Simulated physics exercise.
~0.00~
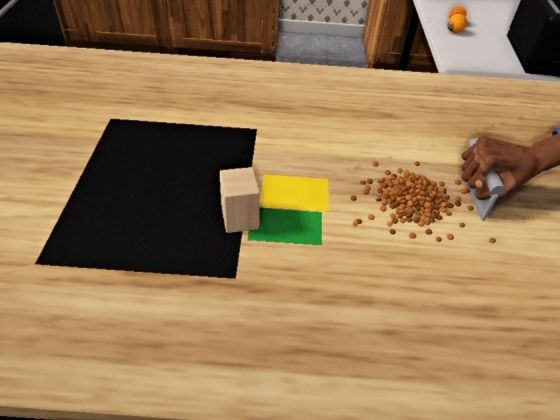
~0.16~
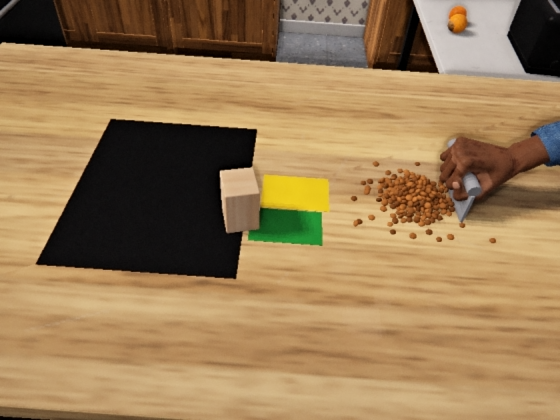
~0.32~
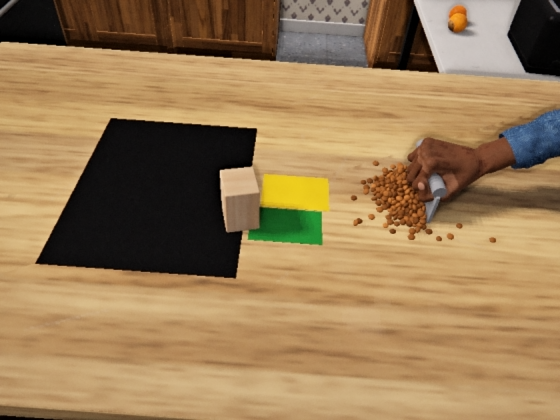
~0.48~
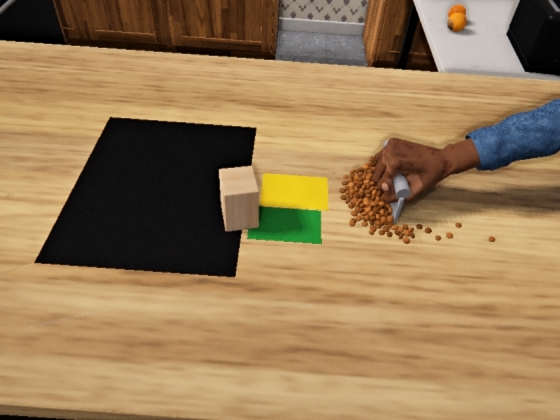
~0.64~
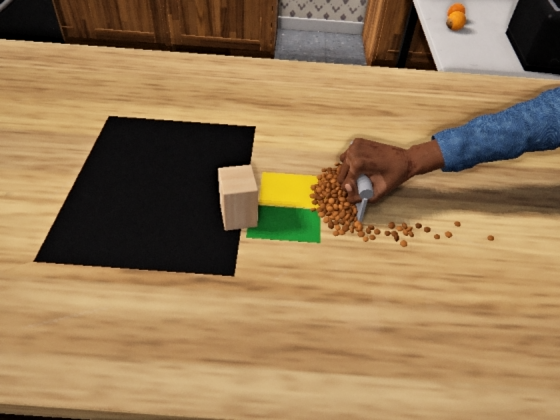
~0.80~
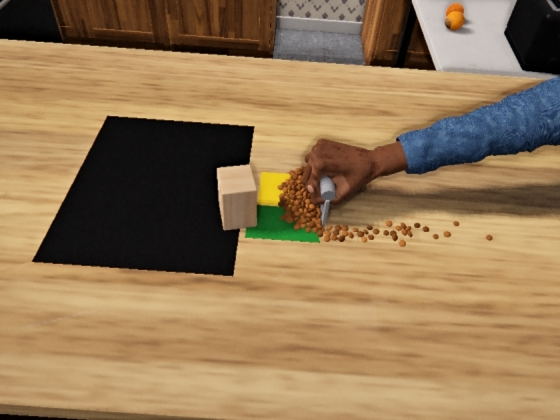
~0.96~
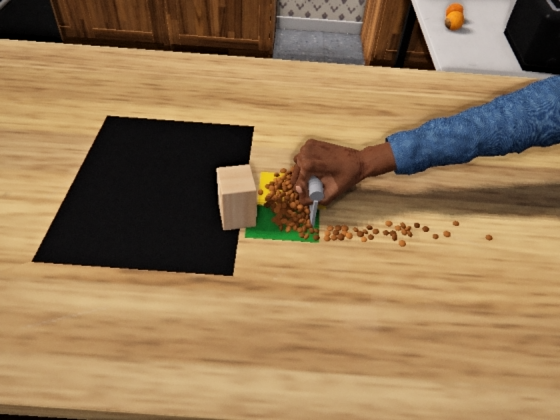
Kitchen counter, a hand with a scraper pushing spilt brown kibble left onto yellow and green mats beside a wooden block.
